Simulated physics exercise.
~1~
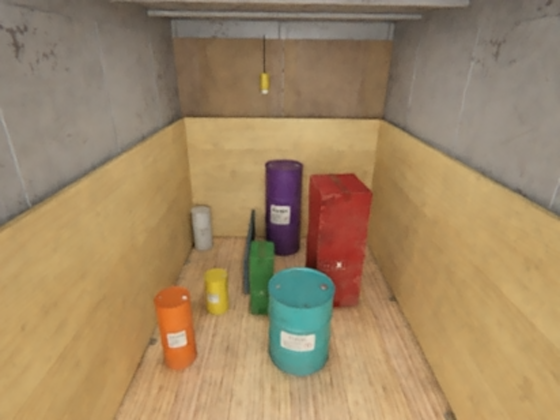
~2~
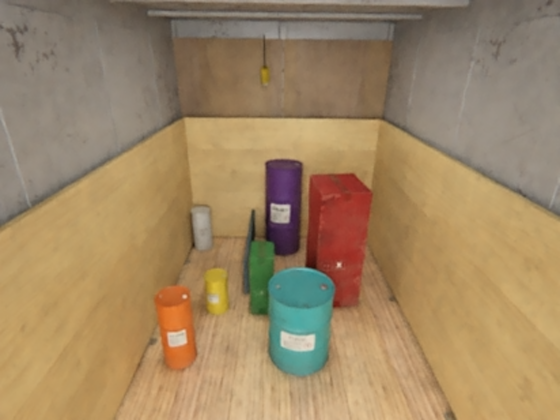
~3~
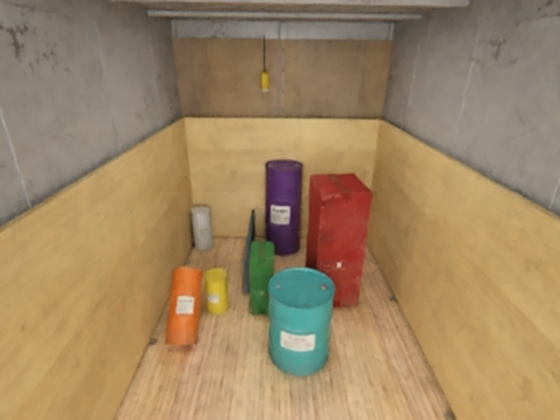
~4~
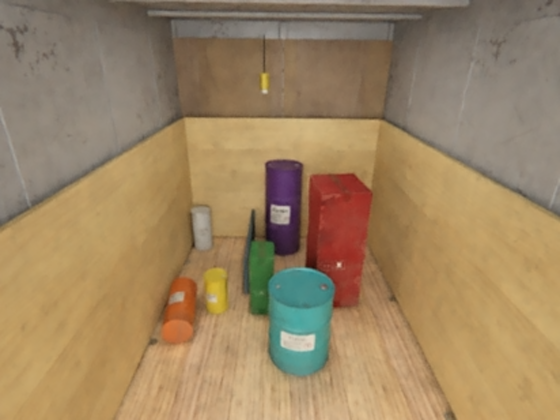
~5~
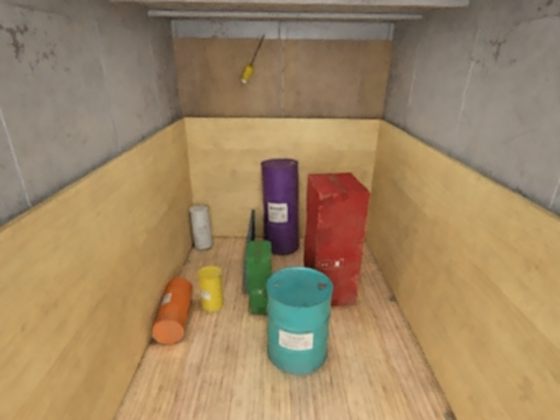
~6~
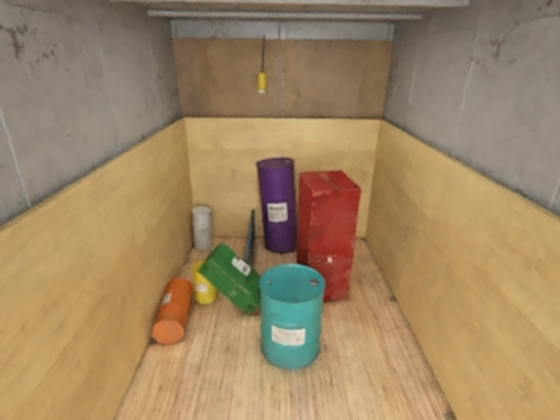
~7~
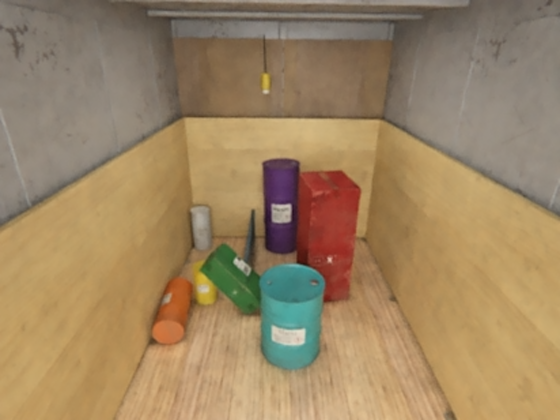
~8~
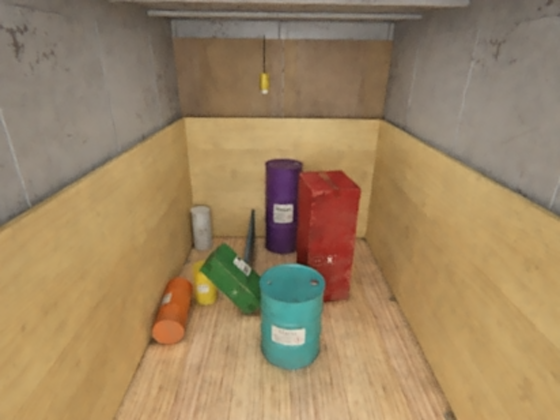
In the video, drums, canisters and boxes stand in a van's load bay when the orange canister tips onto its side, then the other items shift slightly left and the green box topples against the yellow canister, staying tilted there while the rest remain upright.
